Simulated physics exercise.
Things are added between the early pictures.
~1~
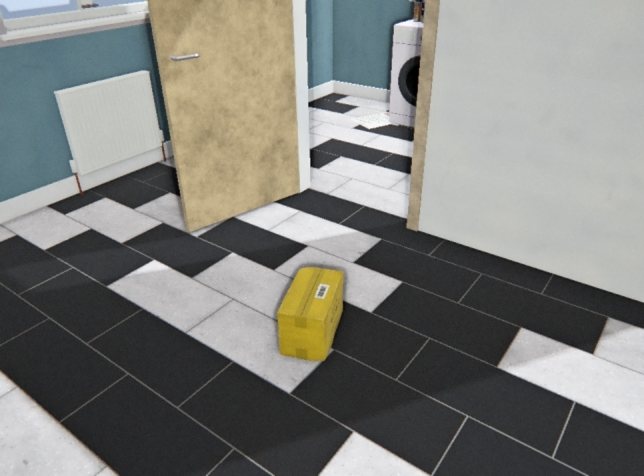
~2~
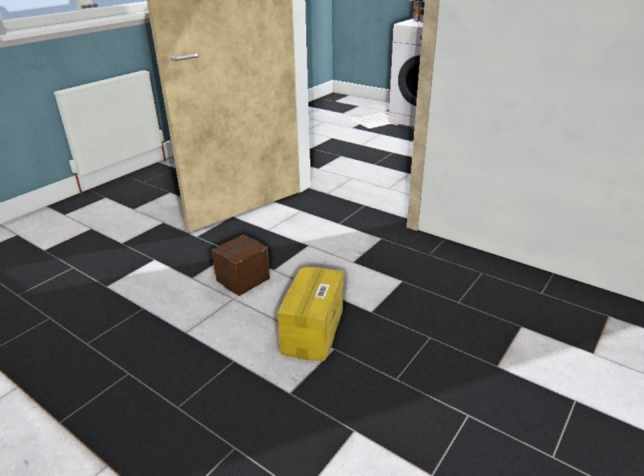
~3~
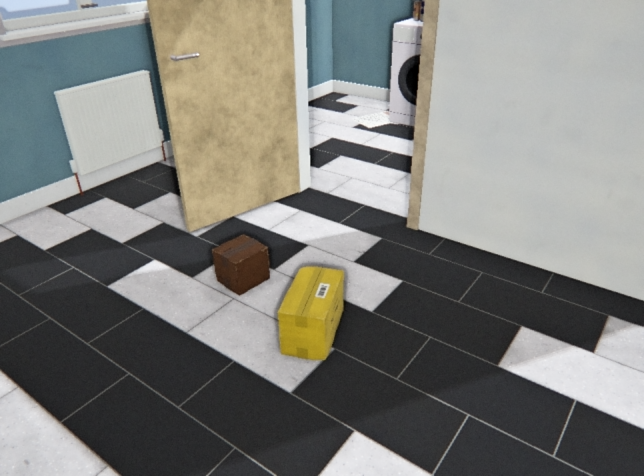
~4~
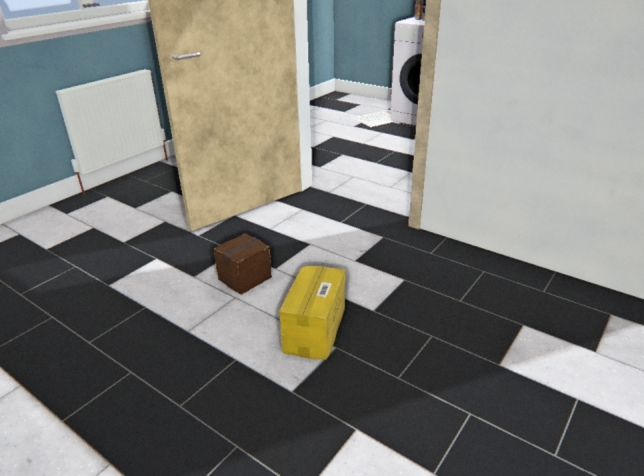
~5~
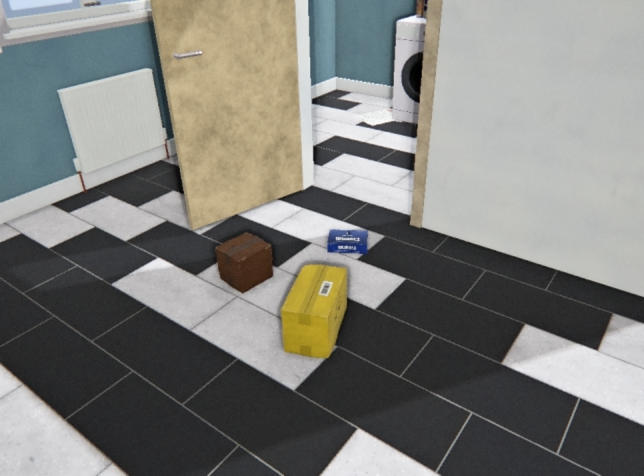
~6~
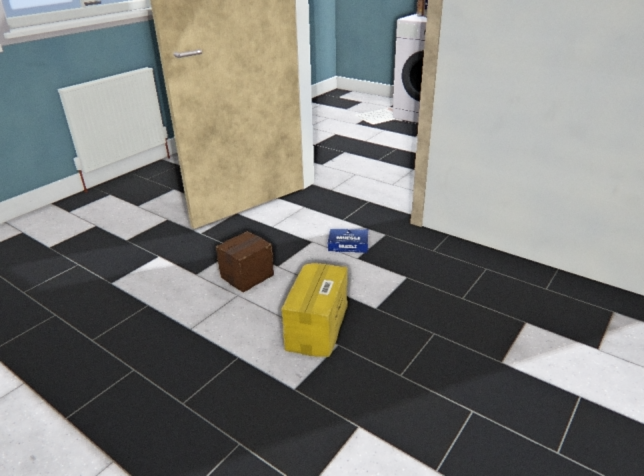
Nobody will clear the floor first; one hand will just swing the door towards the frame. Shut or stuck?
My guess is the door will end up still ajar.
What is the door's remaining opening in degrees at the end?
Close to 15 degrees, I'd say.
Then, 1.20 s on from there, open by 52°.
Then, 1.60 s on from there, open by 24°; blue packet shifted about its own width near (383, 230).
In the end, open by 15°; moved from the start, blue packet; the other 2 unmoved. At the end, from the last picture's camera, blue packet near (398, 224).
